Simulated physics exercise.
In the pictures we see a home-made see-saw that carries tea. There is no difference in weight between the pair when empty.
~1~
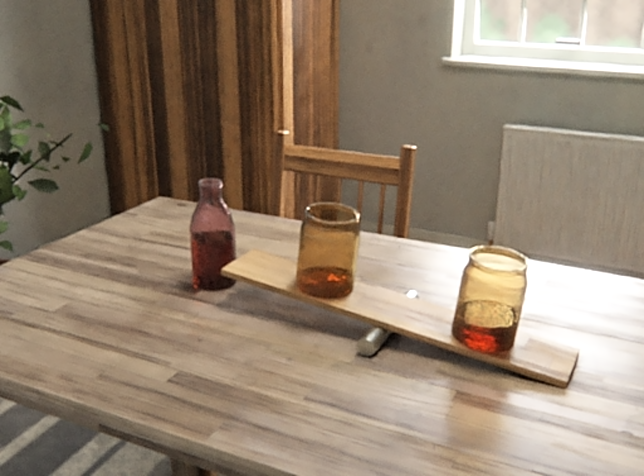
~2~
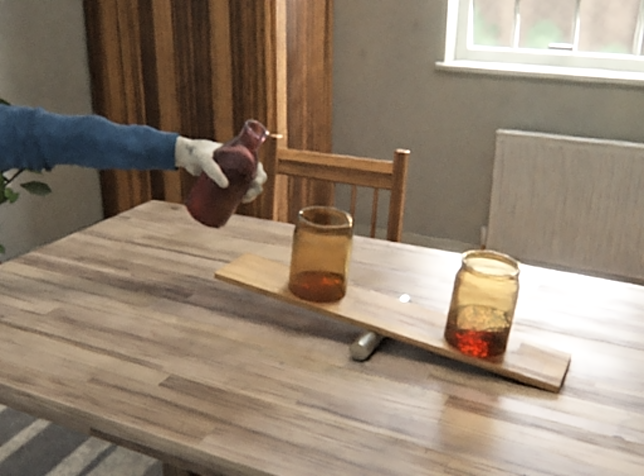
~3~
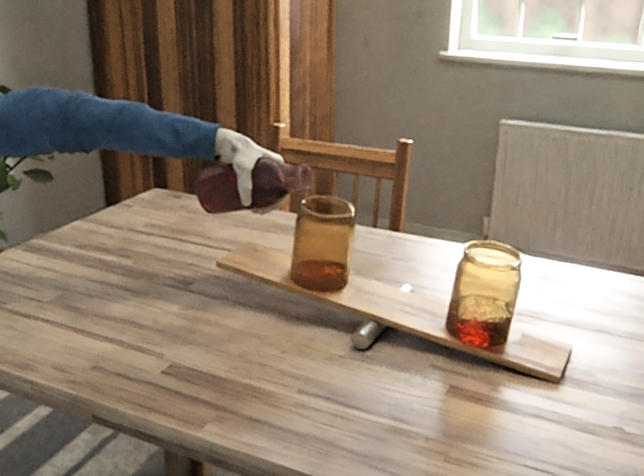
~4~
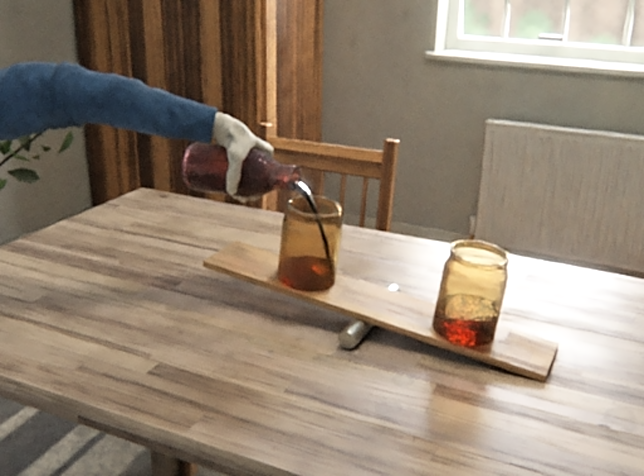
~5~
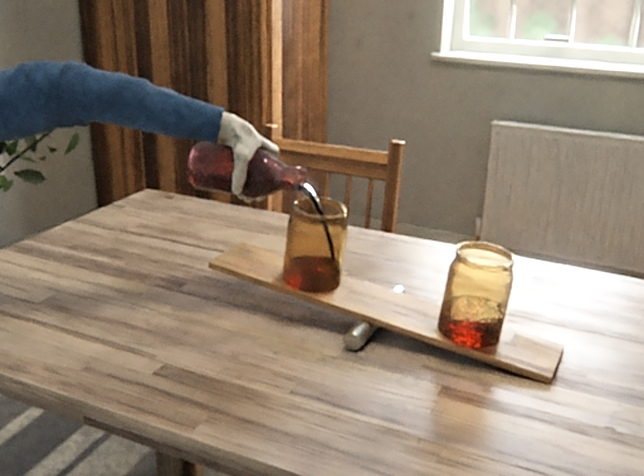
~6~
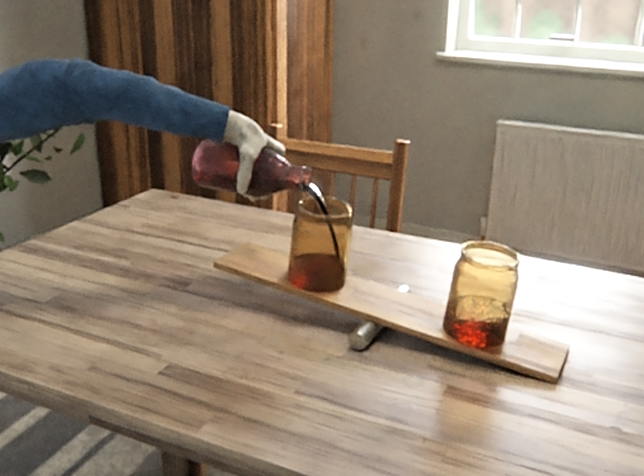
A gloved hand in a blue sleeve lifts a reddish bottle from a wooden table, carries it right and tips it, pouring a dark stream into the left jar, whose level rises slightly. Two amber jars holding reddish liquid stand on a plank sloping down to the right across a round bar. The slightly raised view, shifting a little, shows a room with a chair, window and radiator behind.
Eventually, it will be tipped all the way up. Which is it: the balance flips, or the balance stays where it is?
It changes sides.
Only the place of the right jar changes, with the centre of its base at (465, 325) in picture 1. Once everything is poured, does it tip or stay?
Tilts over.
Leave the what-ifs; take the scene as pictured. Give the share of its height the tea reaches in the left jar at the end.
55 percent or so.
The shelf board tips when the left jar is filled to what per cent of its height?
Roughly 40 per cent.
Soon after, the left jar is about a third full; the shelf board leans as before.
Later, the left jar is about half full; the shelf board has swung over, and that end is down.
In the end, the left jar is about half full; the shelf board has swung over, and that end is down.
